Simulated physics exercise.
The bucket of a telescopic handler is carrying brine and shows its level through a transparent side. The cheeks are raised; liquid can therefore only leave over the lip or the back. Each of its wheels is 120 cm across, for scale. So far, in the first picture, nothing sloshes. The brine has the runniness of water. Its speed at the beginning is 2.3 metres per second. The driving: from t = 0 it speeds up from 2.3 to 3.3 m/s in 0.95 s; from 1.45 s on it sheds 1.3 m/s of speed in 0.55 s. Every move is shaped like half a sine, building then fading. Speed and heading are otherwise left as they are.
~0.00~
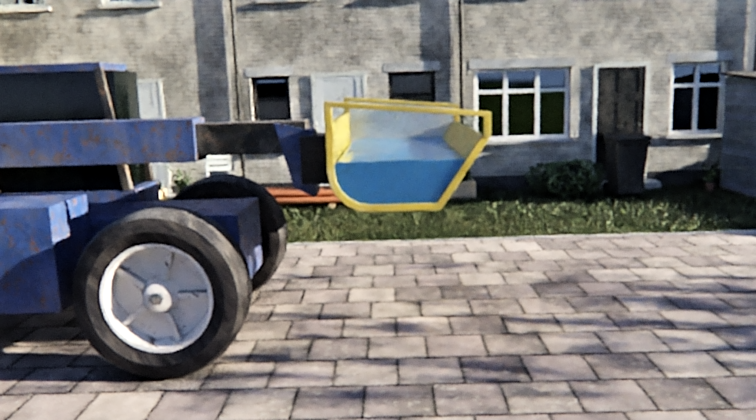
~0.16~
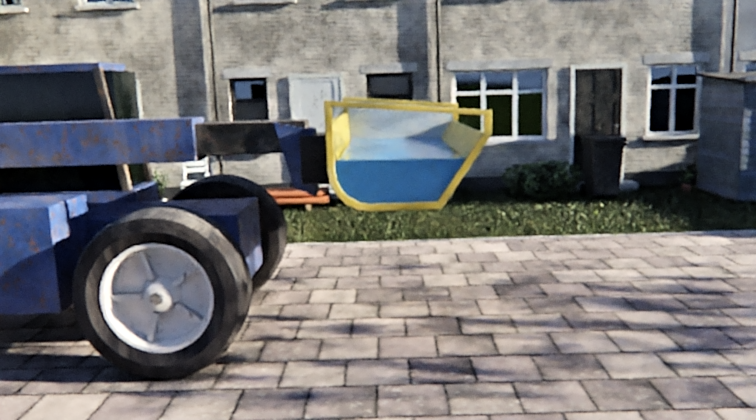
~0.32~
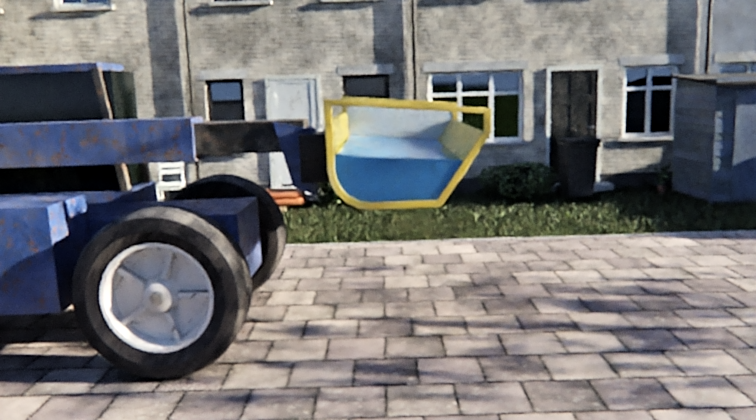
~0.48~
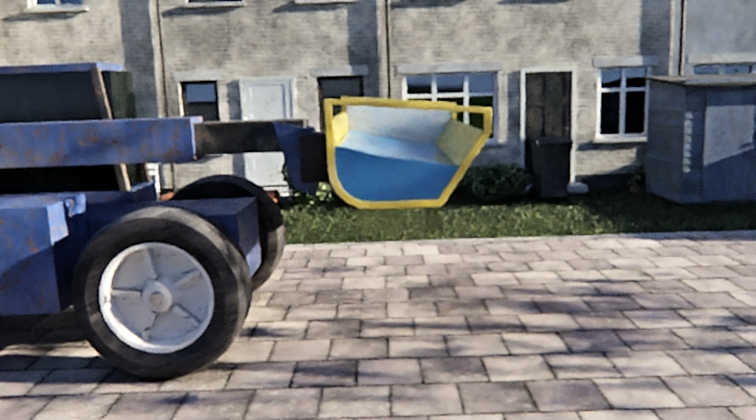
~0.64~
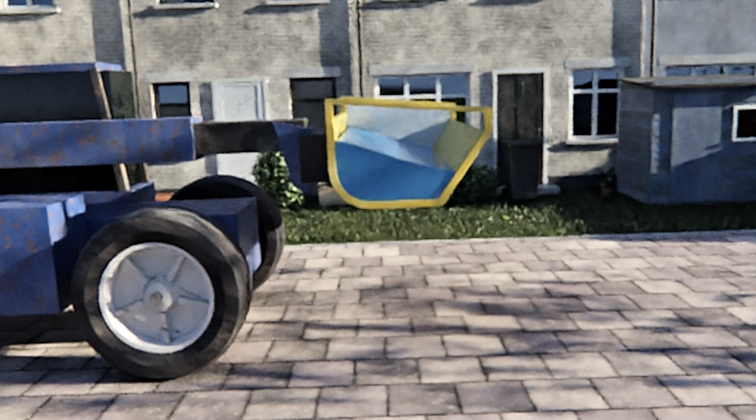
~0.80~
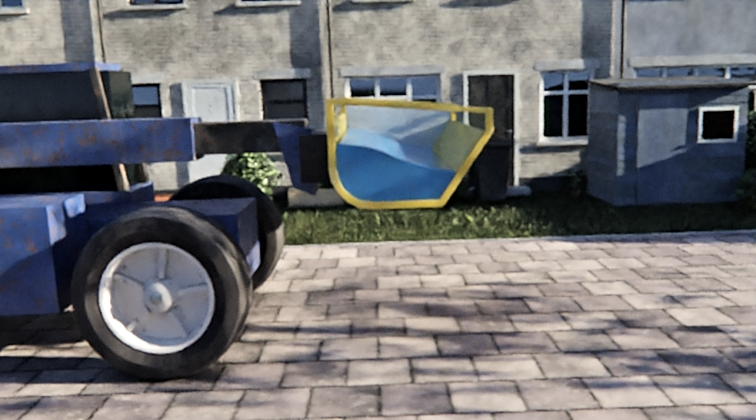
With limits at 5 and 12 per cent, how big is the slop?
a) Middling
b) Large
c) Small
c.
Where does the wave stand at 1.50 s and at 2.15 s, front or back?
It sits at the forward end first, and later at the forward end.
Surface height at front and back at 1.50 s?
Front 32 cm, back 20 cm.
After 1.50 s the surface stands 21 cm at the back and 32 cm at the front; all of it is still inside.
After 2.15 s the surface stands 22 cm at the back and 33 cm at the front; all of it is still inside.
After 2.80 s the surface stands 35 cm at the back and 21 cm at the front; all of it is still inside.
After 4.89 s 1 per cent has gone, over the front, 6 of 428 litres.
